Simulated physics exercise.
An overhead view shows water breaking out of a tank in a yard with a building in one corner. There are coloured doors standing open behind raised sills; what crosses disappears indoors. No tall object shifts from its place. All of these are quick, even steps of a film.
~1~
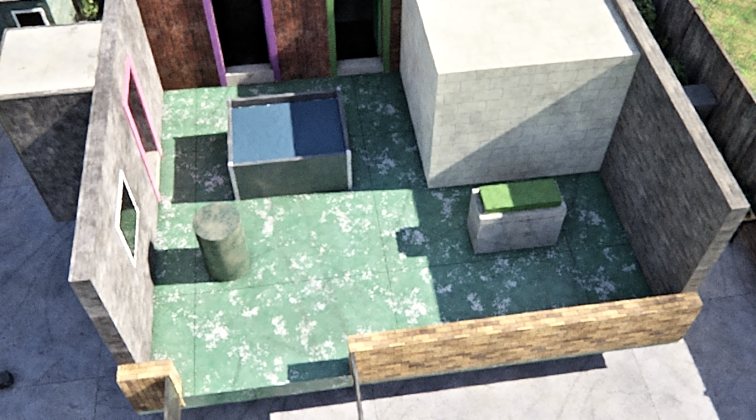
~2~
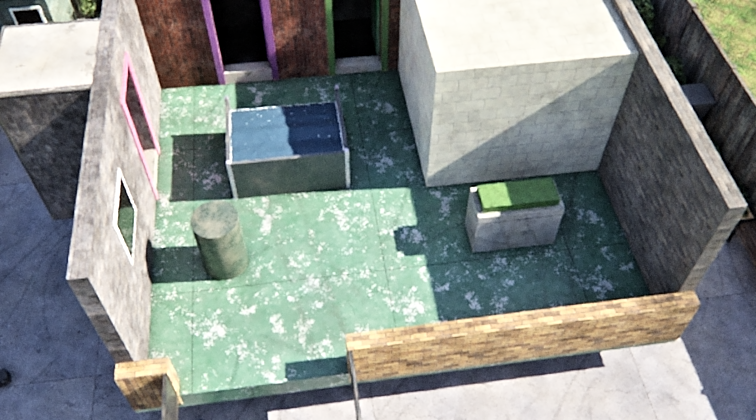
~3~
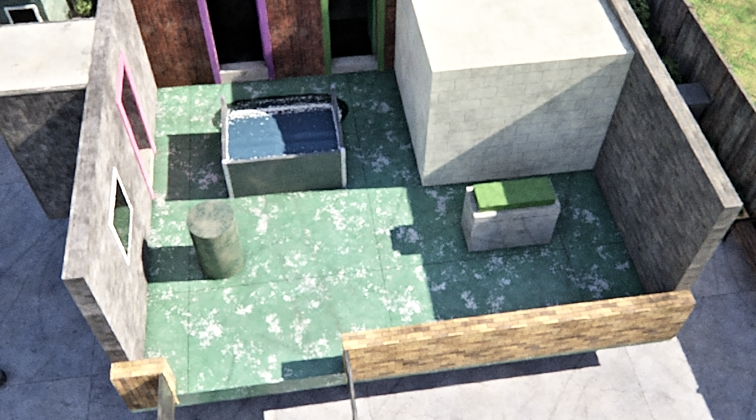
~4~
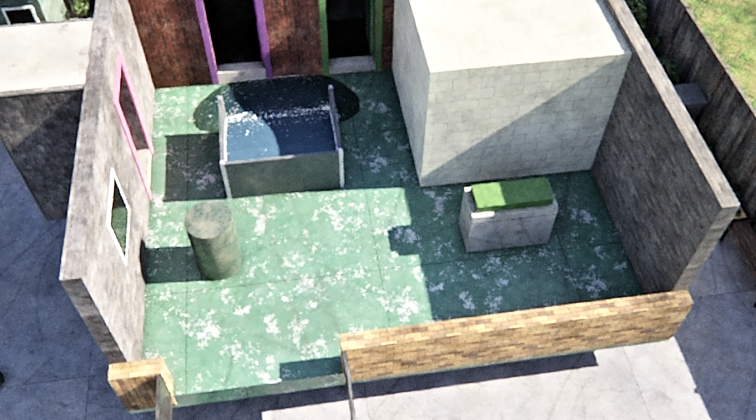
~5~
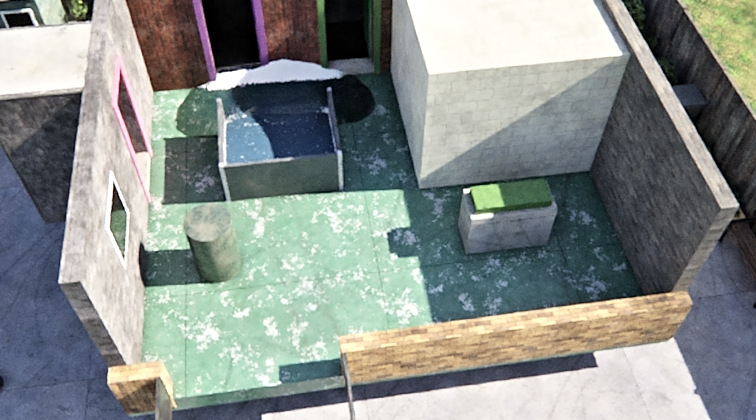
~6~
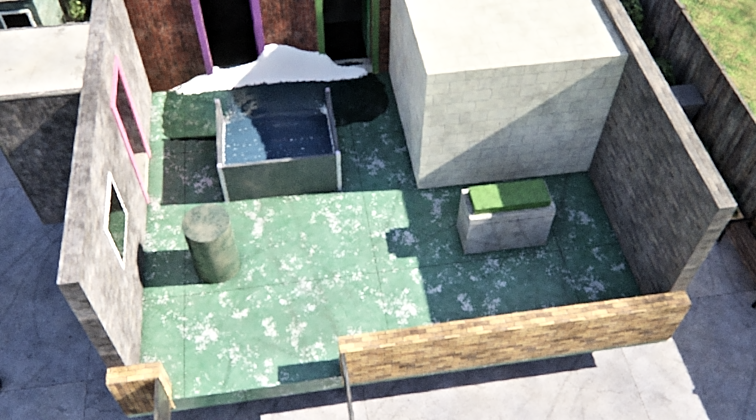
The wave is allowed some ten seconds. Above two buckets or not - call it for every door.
Purple door: Above two buckets; pink door: Not above two buckets; green door: Above two buckets.
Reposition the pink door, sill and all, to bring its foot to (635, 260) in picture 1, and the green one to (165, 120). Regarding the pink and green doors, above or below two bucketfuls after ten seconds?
Result - pink door does not reach it, green door crosses the line.
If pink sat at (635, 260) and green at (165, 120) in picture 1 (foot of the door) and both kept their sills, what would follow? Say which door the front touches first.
Answer: The purple-painted one.
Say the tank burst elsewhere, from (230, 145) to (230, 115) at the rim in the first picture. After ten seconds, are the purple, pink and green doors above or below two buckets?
Purple stays within it, pink exceeds the limit, green stays within it.
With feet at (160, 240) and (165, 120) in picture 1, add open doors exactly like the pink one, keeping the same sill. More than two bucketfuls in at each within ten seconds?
Well, one comes out lower, the other comes out higher.
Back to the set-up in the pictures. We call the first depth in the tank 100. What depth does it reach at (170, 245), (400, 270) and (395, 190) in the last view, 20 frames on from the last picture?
The depths come to near 6, 4 and 8 per cent respectively.
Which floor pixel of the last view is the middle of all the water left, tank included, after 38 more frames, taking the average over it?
Centre of mass: Roughly (305, 200).
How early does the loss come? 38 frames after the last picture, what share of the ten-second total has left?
I'd say about 65 per cent.
A moment on, water covers 15 % of the floor; the purple door over two buckets in, the pink door not reached, the green door under two buckets in.
Next, water covers 30 % of the floor; the purple door far over two buckets in, the pink door wet at the sill, nothing in, the green door over two buckets in.
Then, water covers 65 % of the floor; the purple door far over two buckets in, the pink door wet at the sill, nothing in, the green door over two buckets in.
Later, water covers 80 % of the floor; the purple door far over two buckets in, the pink door wet at the sill, nothing in, the green door over two buckets in.
In the end, water covers 95 % of the floor; the purple door far over two buckets in, the pink door wet at the sill, nothing in, the green door over two buckets in.
